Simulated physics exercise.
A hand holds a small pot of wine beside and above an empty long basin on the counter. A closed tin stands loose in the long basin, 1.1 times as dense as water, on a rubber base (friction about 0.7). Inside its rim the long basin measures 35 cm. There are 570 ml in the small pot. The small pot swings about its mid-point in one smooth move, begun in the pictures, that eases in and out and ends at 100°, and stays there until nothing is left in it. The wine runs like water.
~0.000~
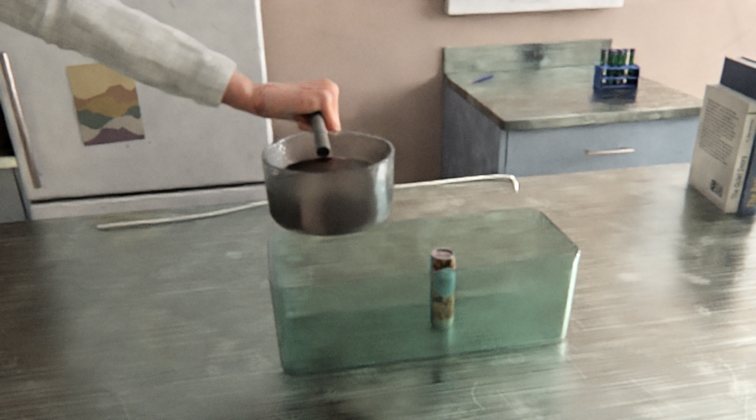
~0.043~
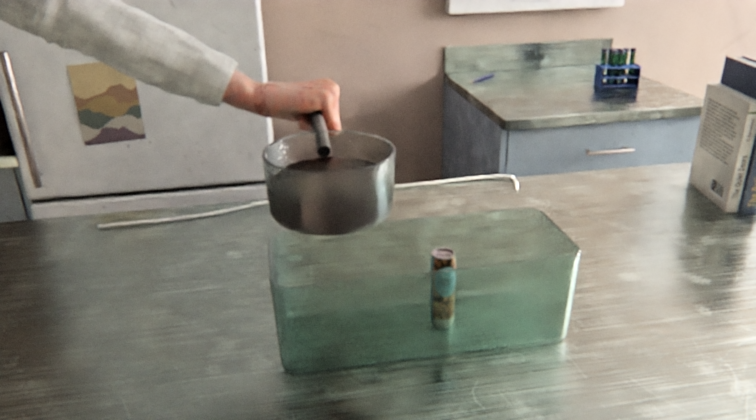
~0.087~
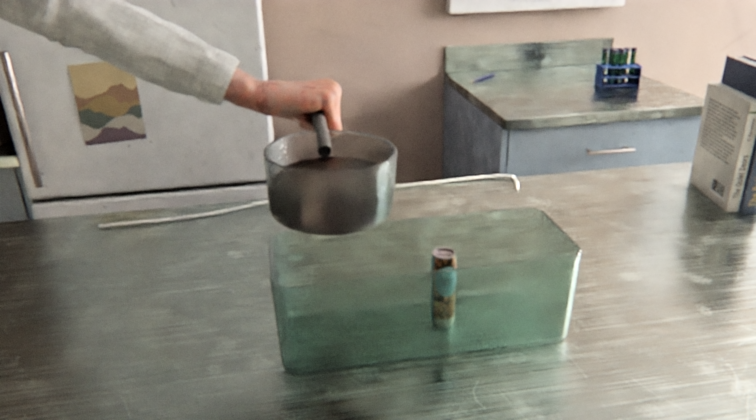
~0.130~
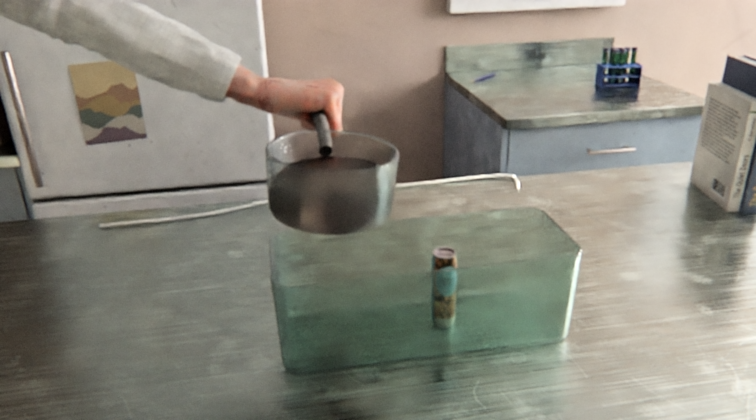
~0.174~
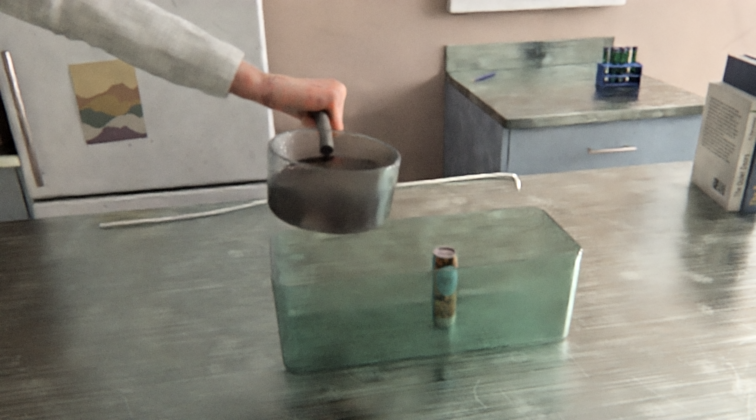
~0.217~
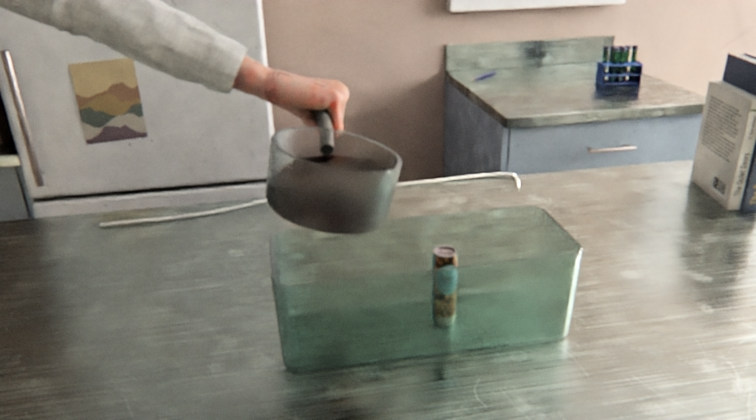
At the start, a hand holds a small pot of dark liquid nearly level above the left part of a long, clear greenish basin, where a small patterned tin stands upright. The pot then gradually tilts a little, its right side dipping slightly, while the basin and tin stay still.
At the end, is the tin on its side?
It keeps standing.
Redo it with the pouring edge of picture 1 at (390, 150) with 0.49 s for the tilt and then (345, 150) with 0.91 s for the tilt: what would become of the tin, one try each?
First it topples; then it stays up.
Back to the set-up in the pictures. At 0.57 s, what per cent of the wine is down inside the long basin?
Some 10 per cent.
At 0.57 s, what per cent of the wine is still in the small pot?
About 64 per cent.
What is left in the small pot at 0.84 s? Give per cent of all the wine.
About 16 per cent.
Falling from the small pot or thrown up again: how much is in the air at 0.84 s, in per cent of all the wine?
Near 6 in a hundred.
After 0.57 s the tilt is 70° and 63 per cent is still to pour; the tin stands where it began.
After 0.84 s the tilt is 98° and 15 per cent is still to pour; the tin stands where it began.
After 1.11 s the tilt is 100° and 2 per cent is still to pour; the tin stands where it began.
After 1.41 s the tilt is 100° and 0 per cent is still to pour; the tin stands where it began.
In the end the tin stands where it began.
